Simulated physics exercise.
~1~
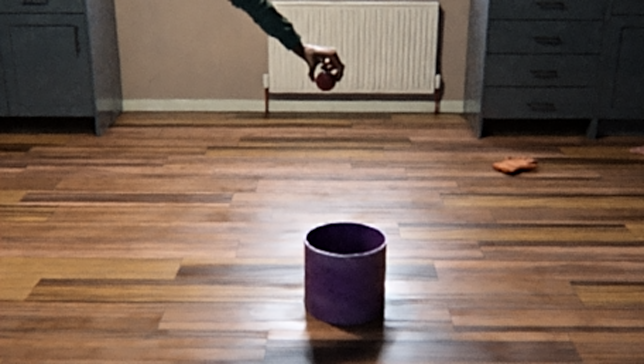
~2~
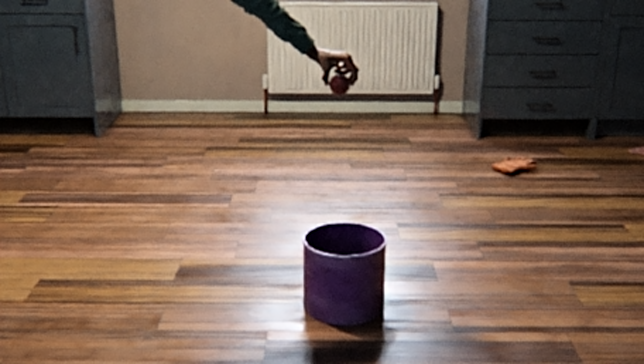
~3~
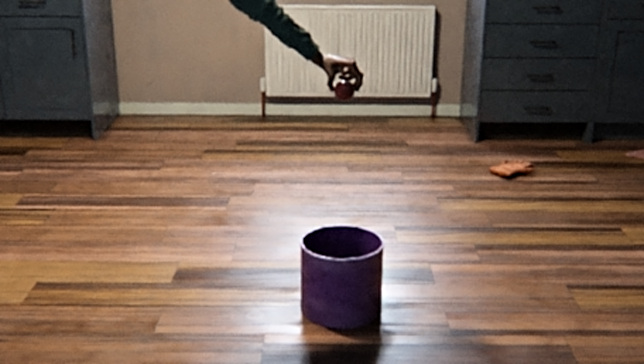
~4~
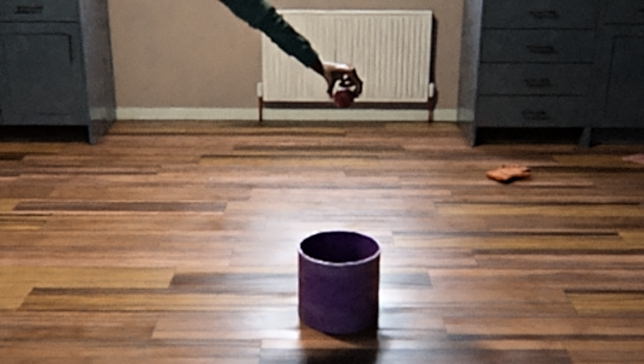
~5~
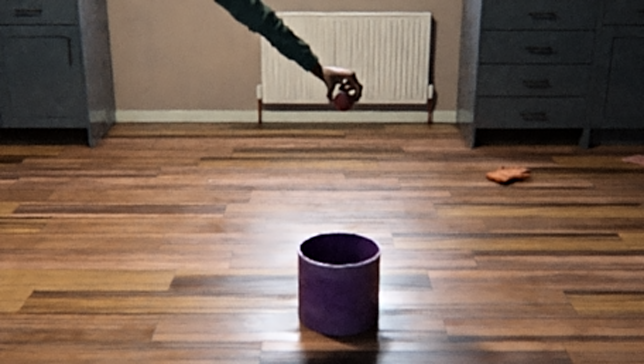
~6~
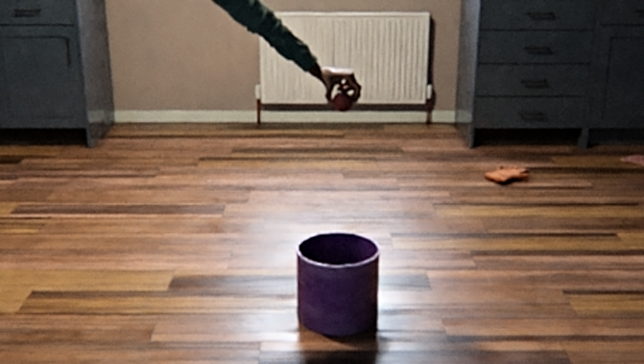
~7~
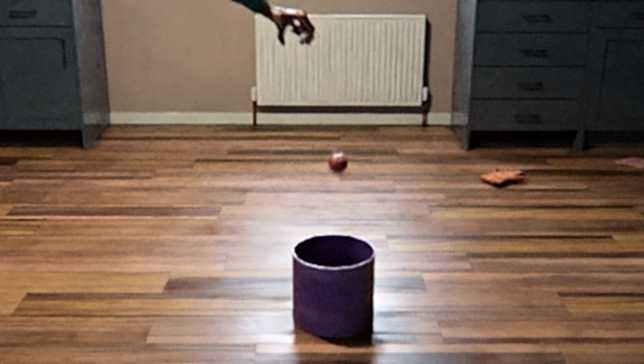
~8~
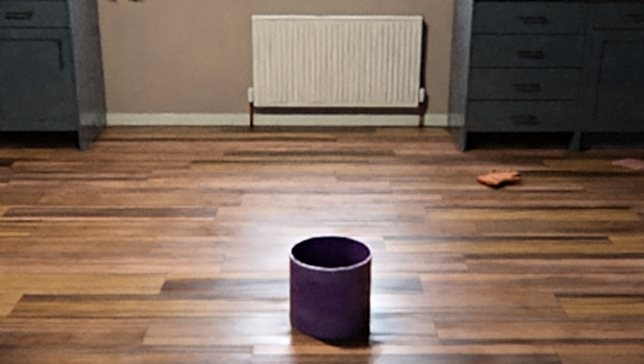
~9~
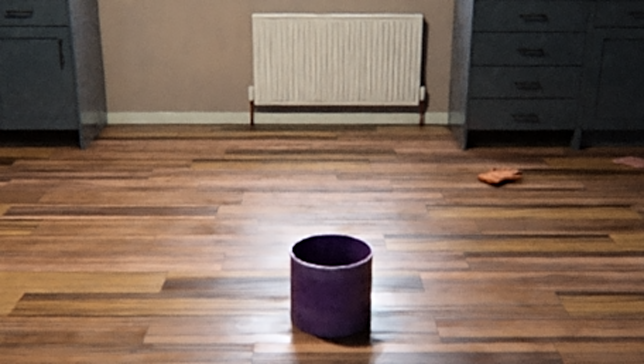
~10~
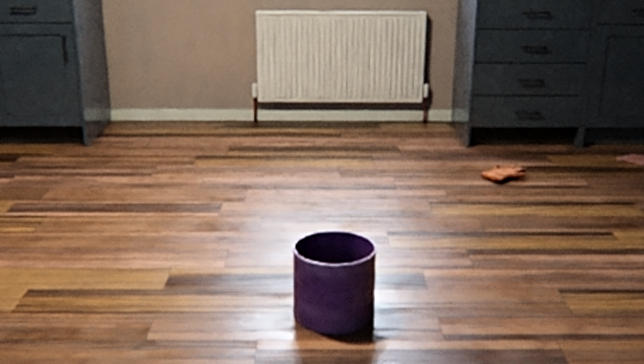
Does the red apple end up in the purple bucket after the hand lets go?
Yes, the red apple lands inside the bucket. It drops toward the opening and is then out of sight, with no sign of it on the floor around the bucket.
